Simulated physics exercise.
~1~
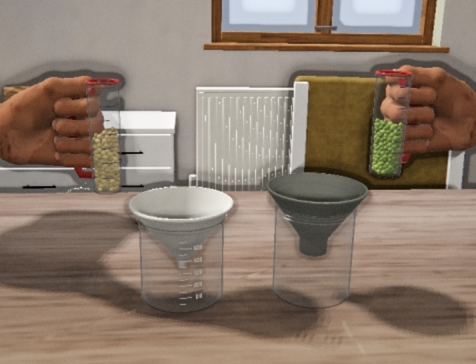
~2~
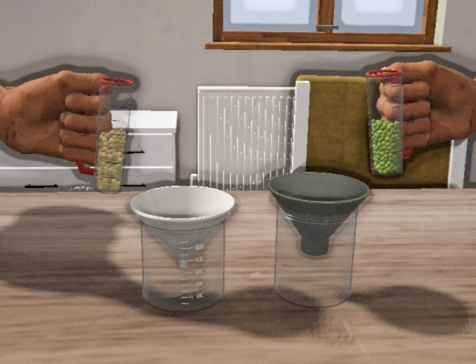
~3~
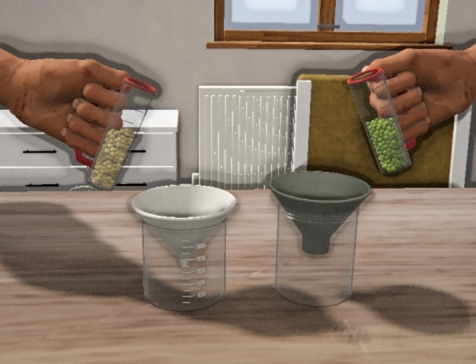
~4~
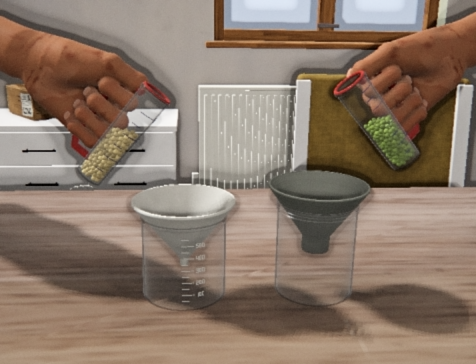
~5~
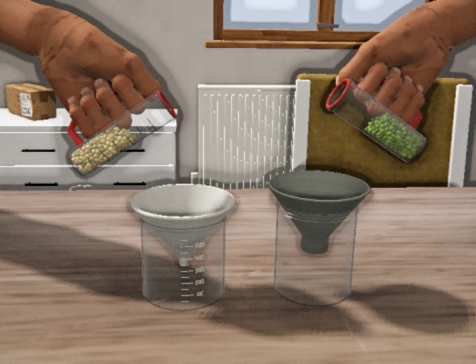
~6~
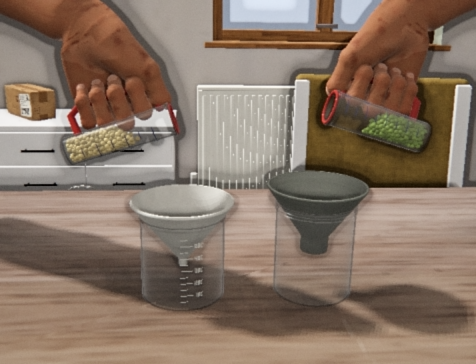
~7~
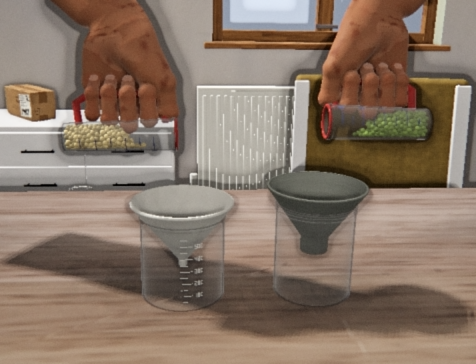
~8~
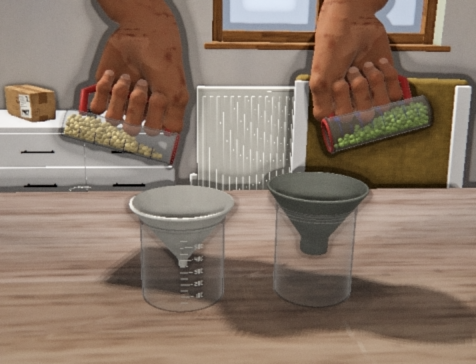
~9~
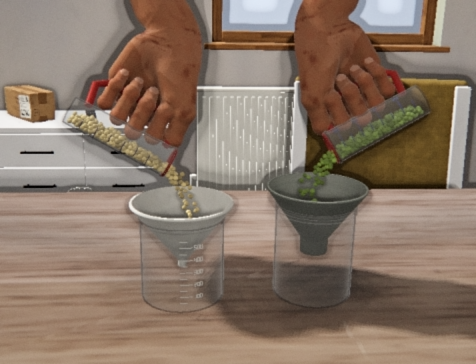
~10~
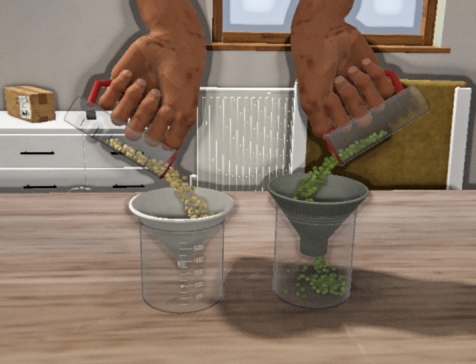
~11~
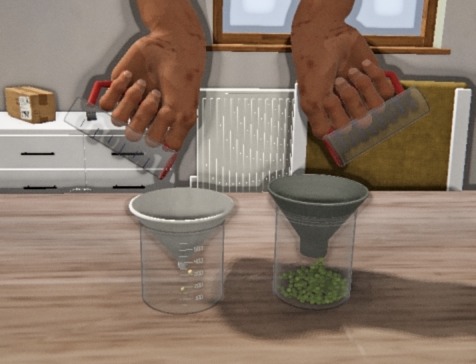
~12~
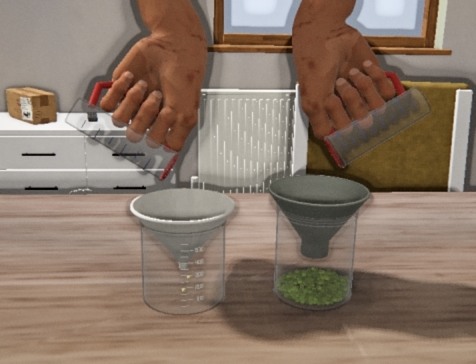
The clip shows two hands tipping clear cups over funnels set in glass jars, pouring pale pieces on the left and green ones on the right. The green pieces run through and settle in their jar, while nearly all the pale ones stay in the left funnel.
